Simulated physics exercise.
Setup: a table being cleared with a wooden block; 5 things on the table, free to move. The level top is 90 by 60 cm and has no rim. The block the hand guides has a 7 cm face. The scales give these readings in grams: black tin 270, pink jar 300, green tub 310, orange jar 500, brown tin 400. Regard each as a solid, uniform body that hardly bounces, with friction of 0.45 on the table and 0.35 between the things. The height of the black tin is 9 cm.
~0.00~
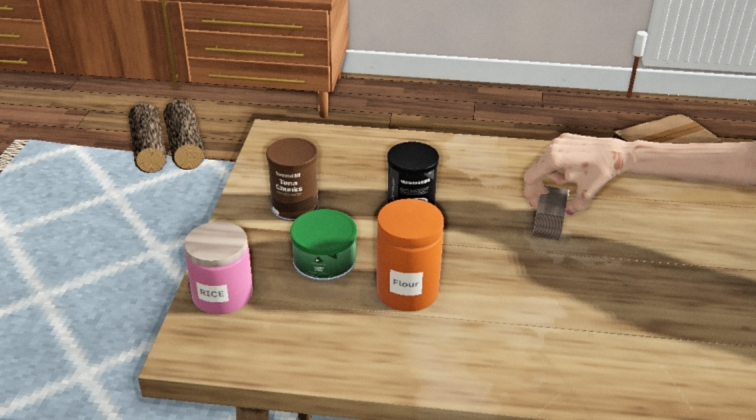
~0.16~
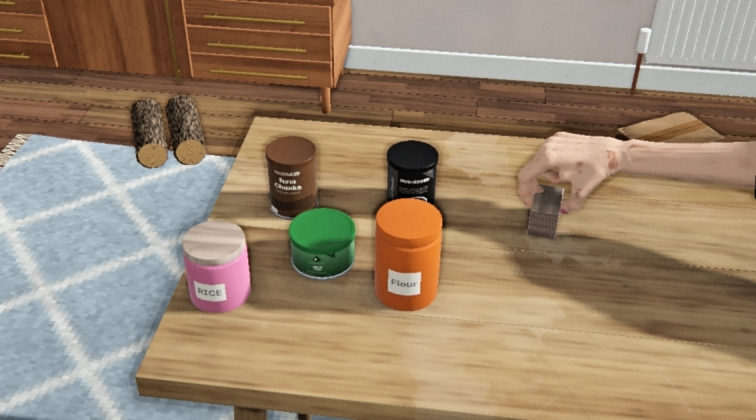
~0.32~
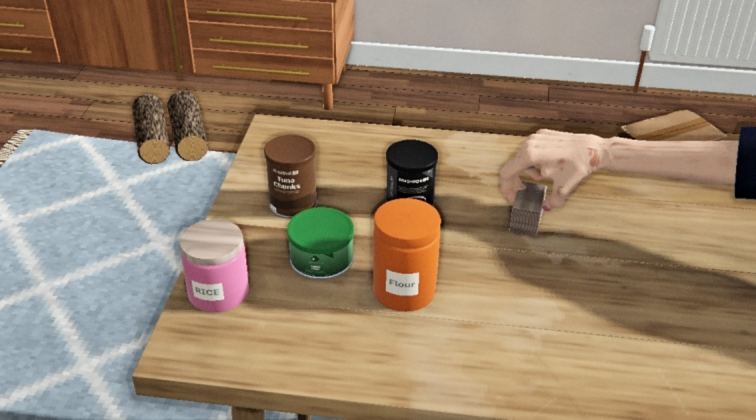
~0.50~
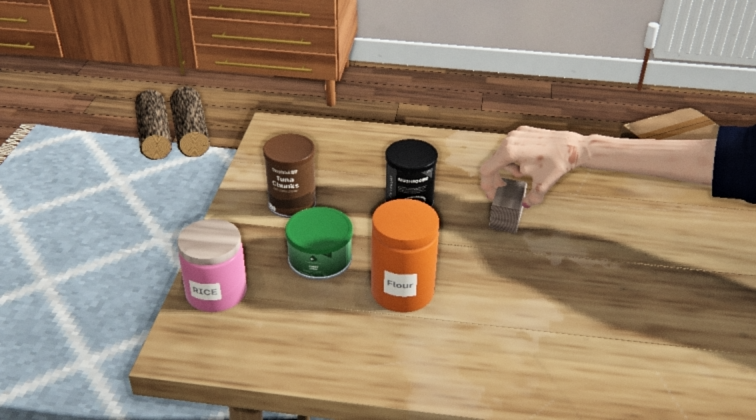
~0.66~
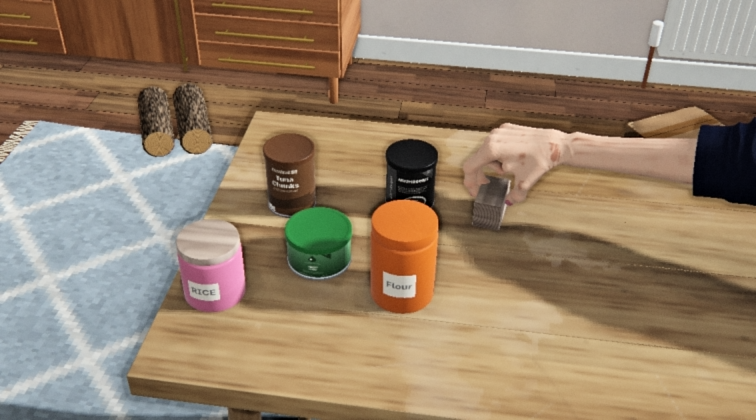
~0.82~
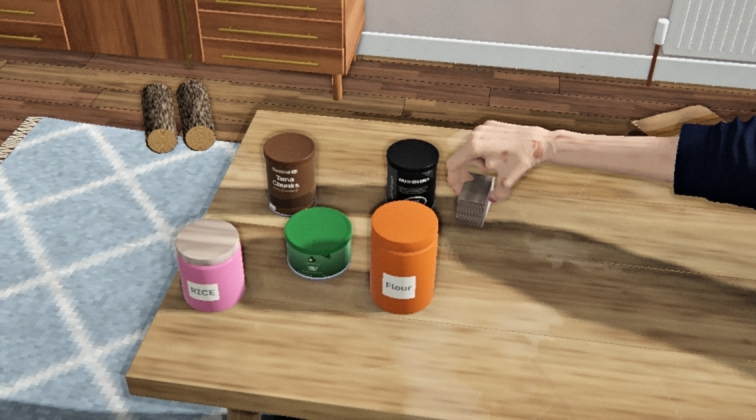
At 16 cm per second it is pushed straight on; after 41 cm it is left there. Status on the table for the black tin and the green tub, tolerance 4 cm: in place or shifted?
Status: Black tin shifted; green tub in place.
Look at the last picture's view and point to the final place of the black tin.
At about (253, 141).
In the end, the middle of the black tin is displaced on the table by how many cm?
Roughly 26 cm.
After 1.32 s, block slid 19 cm; black tin moved 4 cm near (384, 173).
After 1.72 s, block slid 26 cm; black tin moved 11 cm near (343, 164).
After 2.12 s, block slid 32 cm; black tin moved 17 cm near (307, 152).
After 2.52 s, block slid 38 cm; black tin moved 23 cm near (267, 144).
In the end (3.1 s), not toppled but over 4 cm from the start, black tin; the other 4 under 4 cm from the start. At the end, from the last picture's camera, black tin near (252, 141), green tub near (319, 244).
